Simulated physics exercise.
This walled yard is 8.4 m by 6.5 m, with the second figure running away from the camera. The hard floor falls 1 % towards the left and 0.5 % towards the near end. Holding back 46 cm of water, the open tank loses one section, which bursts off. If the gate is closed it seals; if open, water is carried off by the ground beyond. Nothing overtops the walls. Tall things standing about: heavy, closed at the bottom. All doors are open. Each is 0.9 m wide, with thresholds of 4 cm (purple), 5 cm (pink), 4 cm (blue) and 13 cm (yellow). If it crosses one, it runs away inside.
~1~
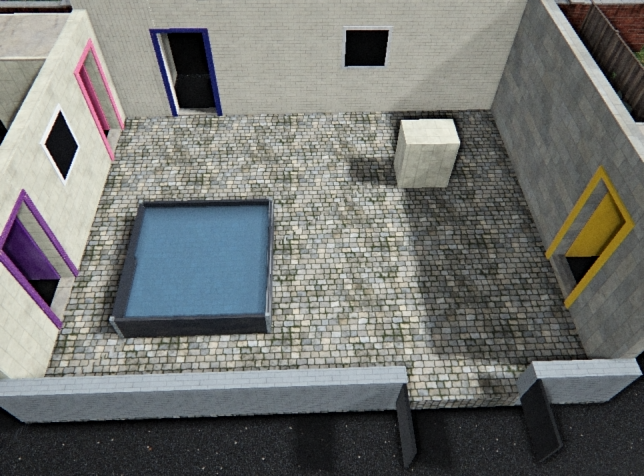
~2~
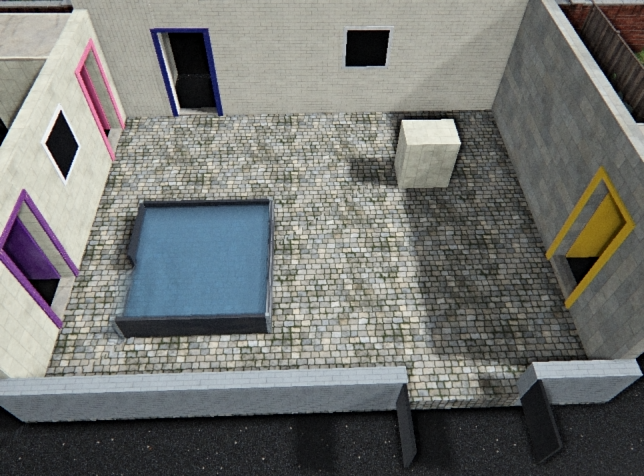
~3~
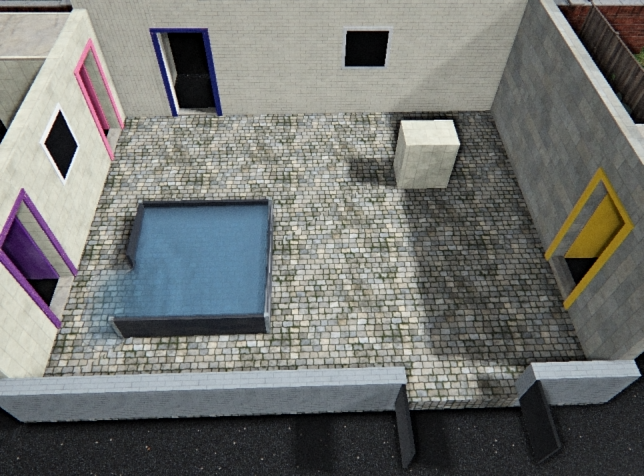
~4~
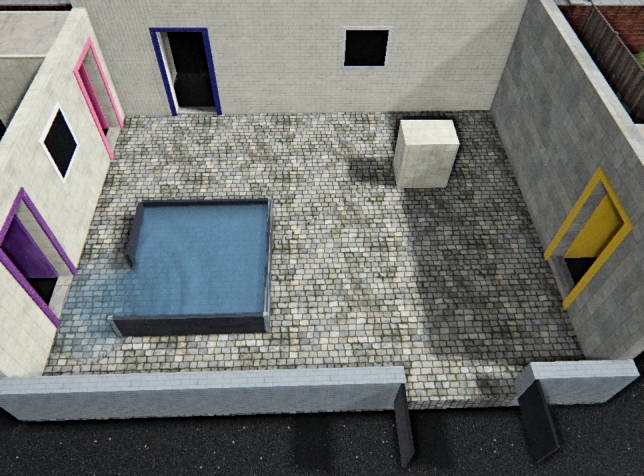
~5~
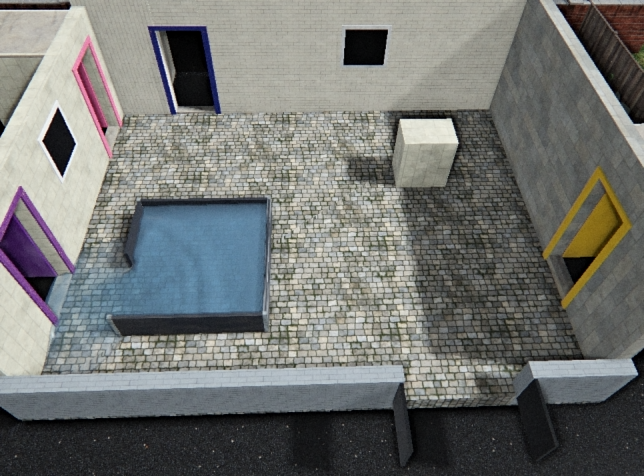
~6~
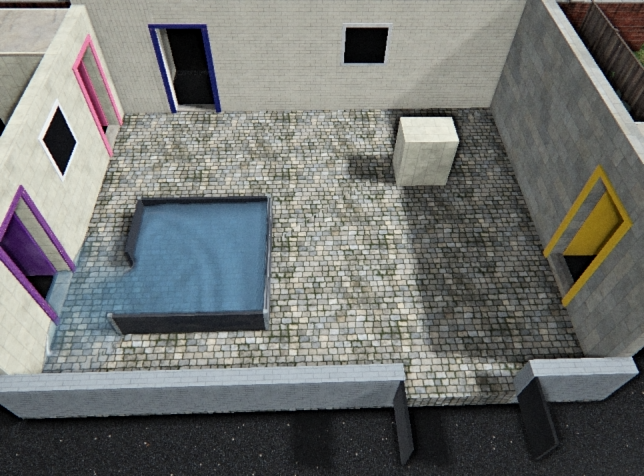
Water poured out of the open tank in the paved yard after a section broke away on its left side, and it spread across the stones to the left wall and the purple doorway.
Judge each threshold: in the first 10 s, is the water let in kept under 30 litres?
At the purple door the amount let in will top the limit; at the pink door the amount let in will fall short of the limit; at the blue door the amount let in will fall short of the limit; at the yellow door the amount let in will fall short of the limit.
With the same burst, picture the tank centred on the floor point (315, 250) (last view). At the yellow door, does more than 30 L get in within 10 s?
Yellow: Within limit.
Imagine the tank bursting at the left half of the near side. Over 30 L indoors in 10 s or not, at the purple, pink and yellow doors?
Purple door surpasses it, pink door surpasses it, yellow door doesn't reach it.
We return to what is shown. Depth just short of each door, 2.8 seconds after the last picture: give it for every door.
Depths: Purple door 22 cm, pink door 1 cm, blue door 0 cm, yellow door 0 cm.
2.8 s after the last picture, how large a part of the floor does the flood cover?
Wet share: Near 20 percent.
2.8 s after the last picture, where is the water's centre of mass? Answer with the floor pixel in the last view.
The water is centred near (177, 289).
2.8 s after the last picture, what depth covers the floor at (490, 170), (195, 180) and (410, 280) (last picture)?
Spot one 0 cm, spot two 0 cm, spot three 0 cm.
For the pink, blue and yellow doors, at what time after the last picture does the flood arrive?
So pink at 2.0 s, blue at 5.5 s, and yellow at 6.0 s.
Then, 0.7 s after the last picture water covers 5 % of the floor and is deepest (40 cm) near (36, 395); purple door 19 cm at the sill, 146 L in, pink door not reached, blue door not reached, yellow door not reached.
Then, 1.5 s after the last picture water covers 15 % of the floor and is deepest (38 cm) near (36, 395); purple door 21 cm at the sill, 326 L in, pink door not reached, blue door not reached, yellow door not reached.
Then, 2.8 s after the last picture water covers 20 % of the floor and is deepest (26 cm) near (40, 383); purple door 22 cm at the sill, 563 L in, pink door 1 cm at the sill, 0 L in, blue door not reached, yellow door not reached.
Then, 5.3 s after the last picture water covers 40 % of the floor and is deepest (20 cm) near (36, 395); purple door 16 cm at the sill, 802 L in, pink door 3 cm at the sill, 0 L in, blue door not reached, yellow door not reached.
Then, 9.3 s after the last picture water covers 55 % of the floor and is deepest (12 cm) near (36, 395); purple door 11 cm at the sill, 976 L in, pink door 5 cm at the sill, 0 L in, blue door 2 cm at the sill, 0 L in, yellow door 3 cm at the sill, 0 L in.
